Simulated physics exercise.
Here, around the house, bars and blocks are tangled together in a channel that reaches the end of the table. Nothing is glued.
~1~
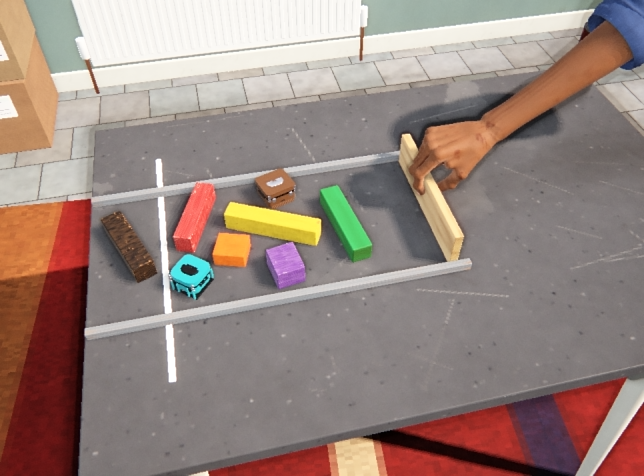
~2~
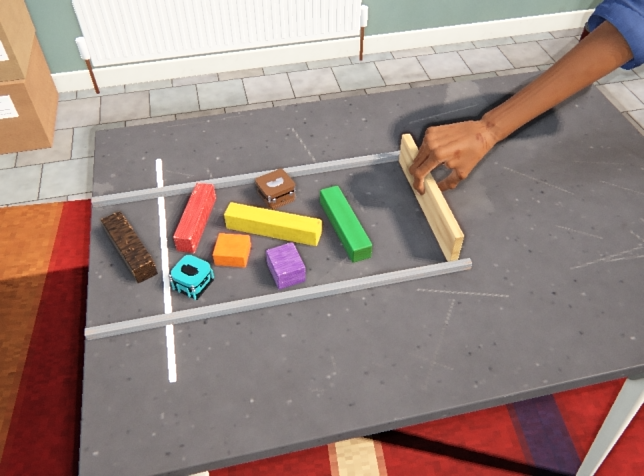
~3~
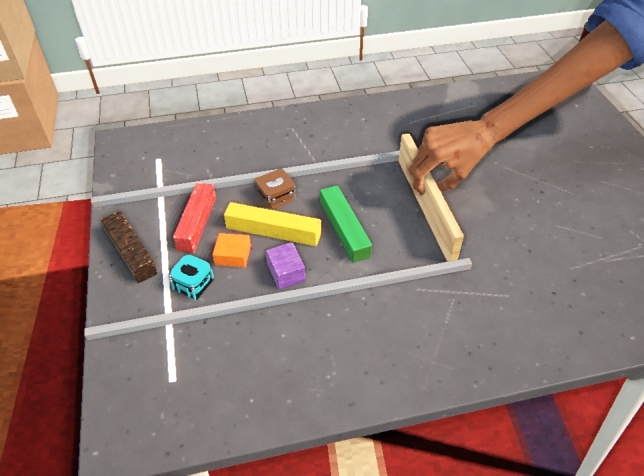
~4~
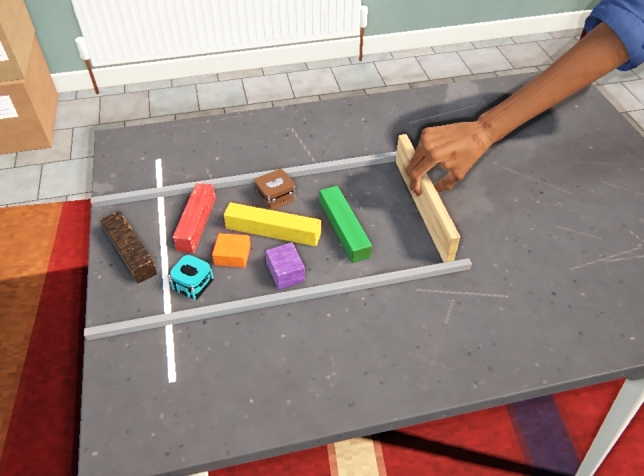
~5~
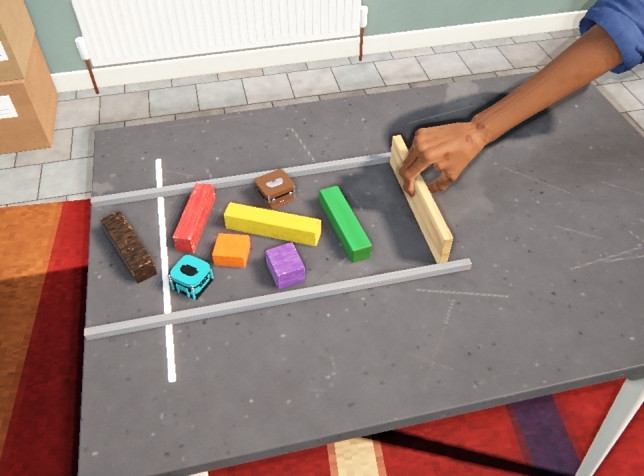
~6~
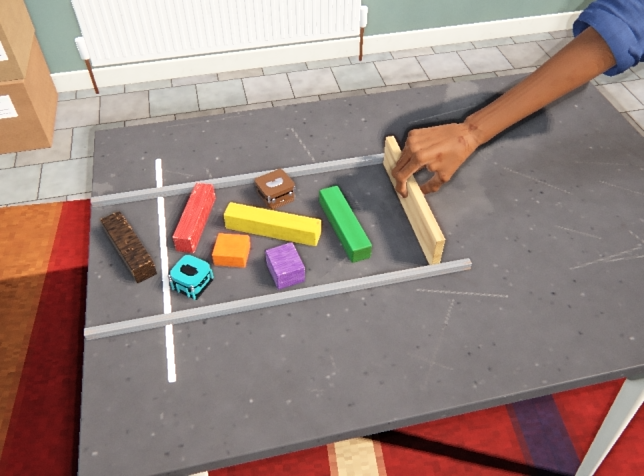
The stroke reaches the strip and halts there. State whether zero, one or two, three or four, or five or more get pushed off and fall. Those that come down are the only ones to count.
Result: One or two pushed off and fallen.
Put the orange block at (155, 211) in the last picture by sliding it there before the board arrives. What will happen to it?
It simply slips off.
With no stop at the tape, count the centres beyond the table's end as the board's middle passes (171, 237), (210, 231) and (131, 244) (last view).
Past the end: 1, 0 and 4.
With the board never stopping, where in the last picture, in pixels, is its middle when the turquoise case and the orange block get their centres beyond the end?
First it's close to (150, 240), next close to (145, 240).
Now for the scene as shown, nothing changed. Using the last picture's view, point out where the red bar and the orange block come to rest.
Final spots - red bar (91, 223), orange block (104, 283).
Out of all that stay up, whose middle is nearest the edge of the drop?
Foremost: The red bar.
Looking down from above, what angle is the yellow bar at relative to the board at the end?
Roughly 10° out of line.
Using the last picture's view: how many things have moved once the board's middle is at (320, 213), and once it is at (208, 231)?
Note: First position 2; second position 8.
Soon after, none off yet; black bar at rest near (128, 246); turquoise case at rest near (191, 277); red bar at rest near (195, 217).
Then, none off yet; black bar at rest near (128, 246); turquoise case moving near (188, 280); red bar moved a little near (170, 213).
Further on, none off yet; black bar moved a little near (96, 257); turquoise case moved well along near (129, 302); red bar moved about its own width near (129, 218).
At rest, the number that fall off is one or two; fallen, black bar.
